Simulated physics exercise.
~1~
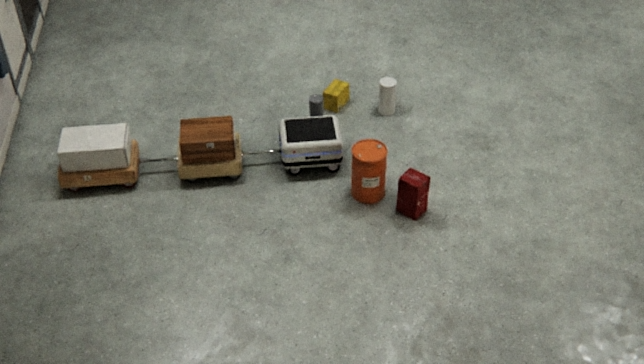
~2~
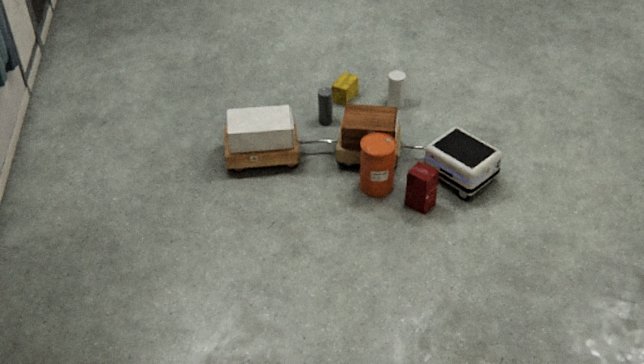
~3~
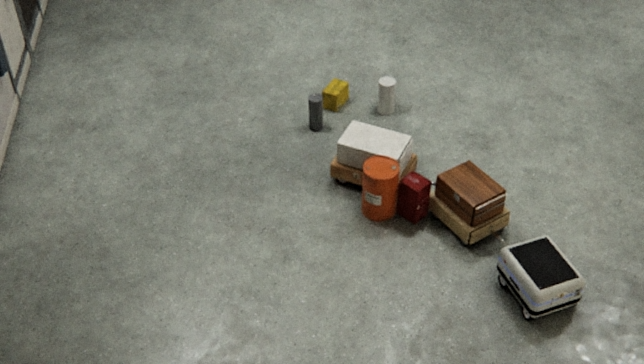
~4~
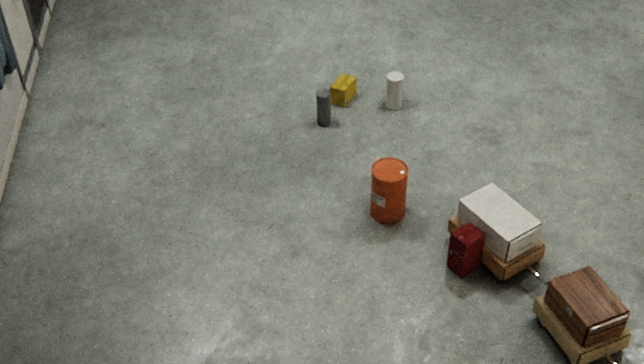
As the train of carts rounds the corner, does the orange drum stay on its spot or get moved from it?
The orange drum gets moved from its spot, ending a short way from where it started and still standing upright.
